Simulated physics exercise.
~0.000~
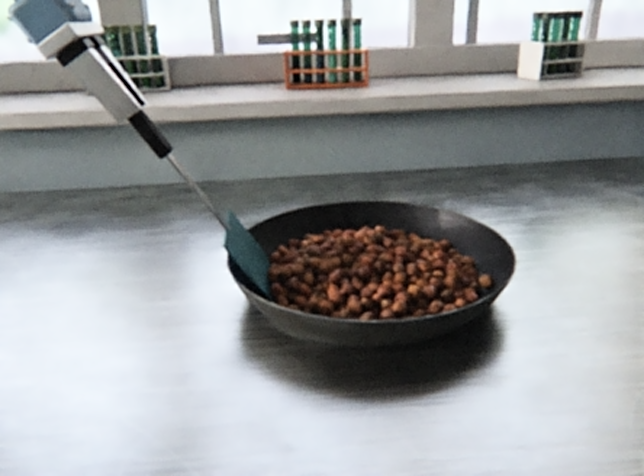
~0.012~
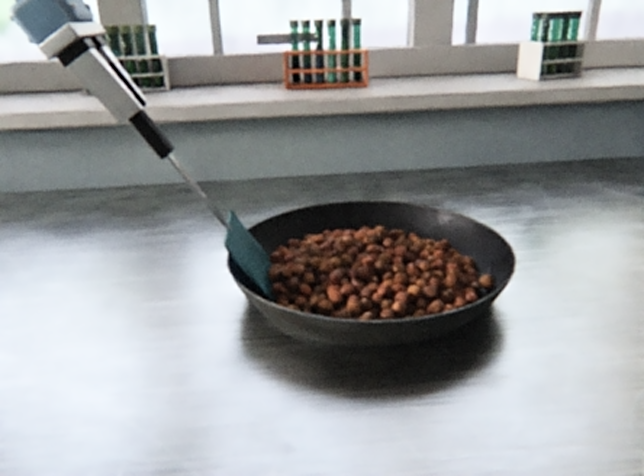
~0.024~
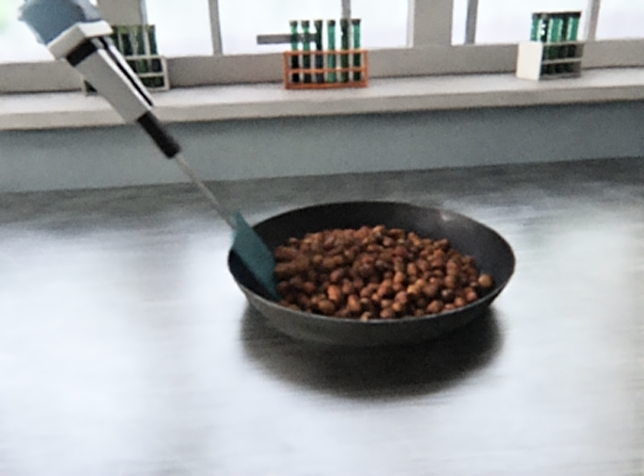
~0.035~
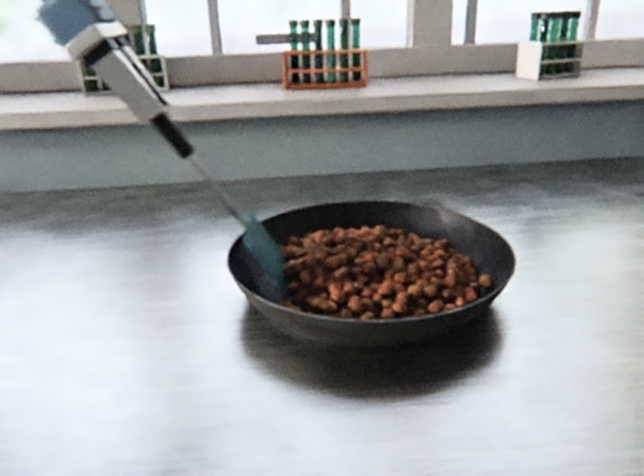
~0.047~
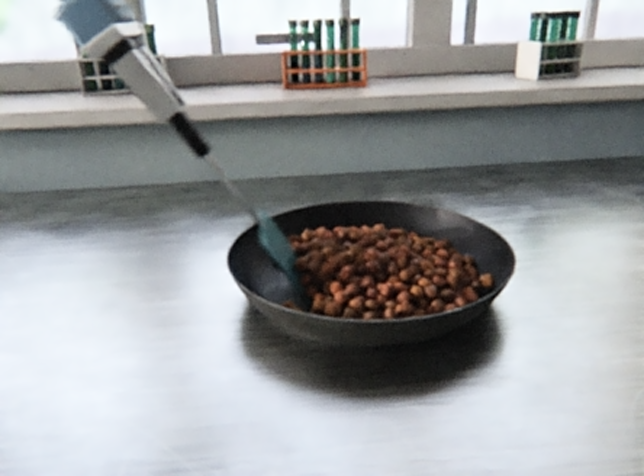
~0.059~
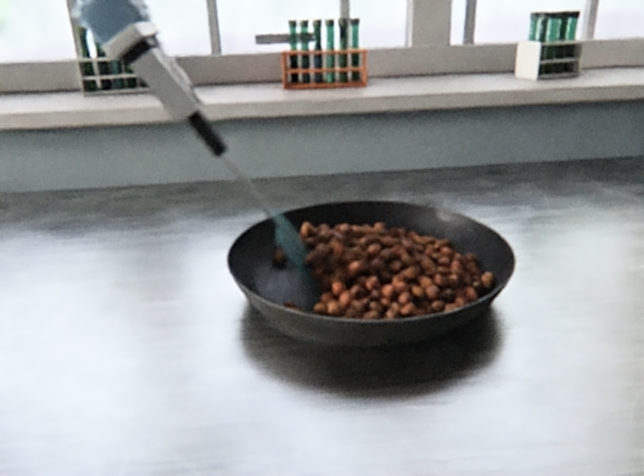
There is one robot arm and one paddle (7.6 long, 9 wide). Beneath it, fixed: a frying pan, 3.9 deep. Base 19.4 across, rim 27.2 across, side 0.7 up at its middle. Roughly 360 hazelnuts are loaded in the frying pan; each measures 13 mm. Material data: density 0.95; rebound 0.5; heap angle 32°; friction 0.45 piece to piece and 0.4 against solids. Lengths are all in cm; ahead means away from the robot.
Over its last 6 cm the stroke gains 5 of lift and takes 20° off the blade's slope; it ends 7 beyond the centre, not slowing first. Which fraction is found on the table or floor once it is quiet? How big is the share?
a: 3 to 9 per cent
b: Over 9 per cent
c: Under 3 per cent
Answer: B.
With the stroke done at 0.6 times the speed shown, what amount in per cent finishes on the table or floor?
Something close to 10 per cent ends up on the table or floor.
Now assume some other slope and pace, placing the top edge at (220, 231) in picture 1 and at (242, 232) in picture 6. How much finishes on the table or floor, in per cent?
About 5 per cent.
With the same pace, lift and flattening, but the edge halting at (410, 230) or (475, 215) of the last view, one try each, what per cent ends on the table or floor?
Close to 15 and close to 35 per cent, respectively.
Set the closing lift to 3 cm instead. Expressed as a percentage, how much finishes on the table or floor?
It comes to around 20 percent.
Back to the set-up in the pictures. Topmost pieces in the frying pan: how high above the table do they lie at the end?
Height at the end: Around 4.5 cm.
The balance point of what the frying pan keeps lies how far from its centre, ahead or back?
About 4.5 centimetres ahead.
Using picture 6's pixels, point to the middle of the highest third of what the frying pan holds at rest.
You'll find it at about (451, 254).
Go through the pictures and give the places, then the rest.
In the first frame, the paddle top edge at (227, 227), sloping 58°; upper third of the load around (369, 264), from x 275 to 485, top at y 230; 355 in the frying pan.
In the second frame, the paddle top edge at (228, 227), sloping 58°; upper third of the load around (368, 264), from x 275 to 485, top at y 230.
In the third frame, the paddle top edge at (234, 227), sloping 58°; upper third of the load around (366, 262), from x 280 to 485, top at y 230.
In the fourth frame, the paddle top edge at (247, 227), sloping 58°; upper third of the load around (360, 262), from x 280 to 485, top at y 230.
In the fifth frame, the paddle top edge at (263, 226), sloping 58°; upper third of the load around (361, 260), from x 280 to 490, top at y 230.
In the sixth frame, the paddle top edge at (278, 225), sloping 58°; upper third of the load around (357, 257), from x 280 to 490, top at y 230; 355 in the frying pan.
After 0.09 s, sloping 58°, highest piece 8 above the table; 355 in the frying pan.
After 0.12 s, sloping 52°, highest piece 11 above the table; 353 in the frying pan, 2 on the blade or in flight.
After 0.33 s, sloping 38°, highest piece 9 above the table; 284 in the frying pan, 64 on the table or floor, 7 on the blade or in flight.
After 1.38 s, sloping 38°, highest piece 4 above the table; 284 in the frying pan, 71 on the table or floor.
In the end, 284 in the frying pan, 71 on the table or floor. That is 20 % on the table or floor.
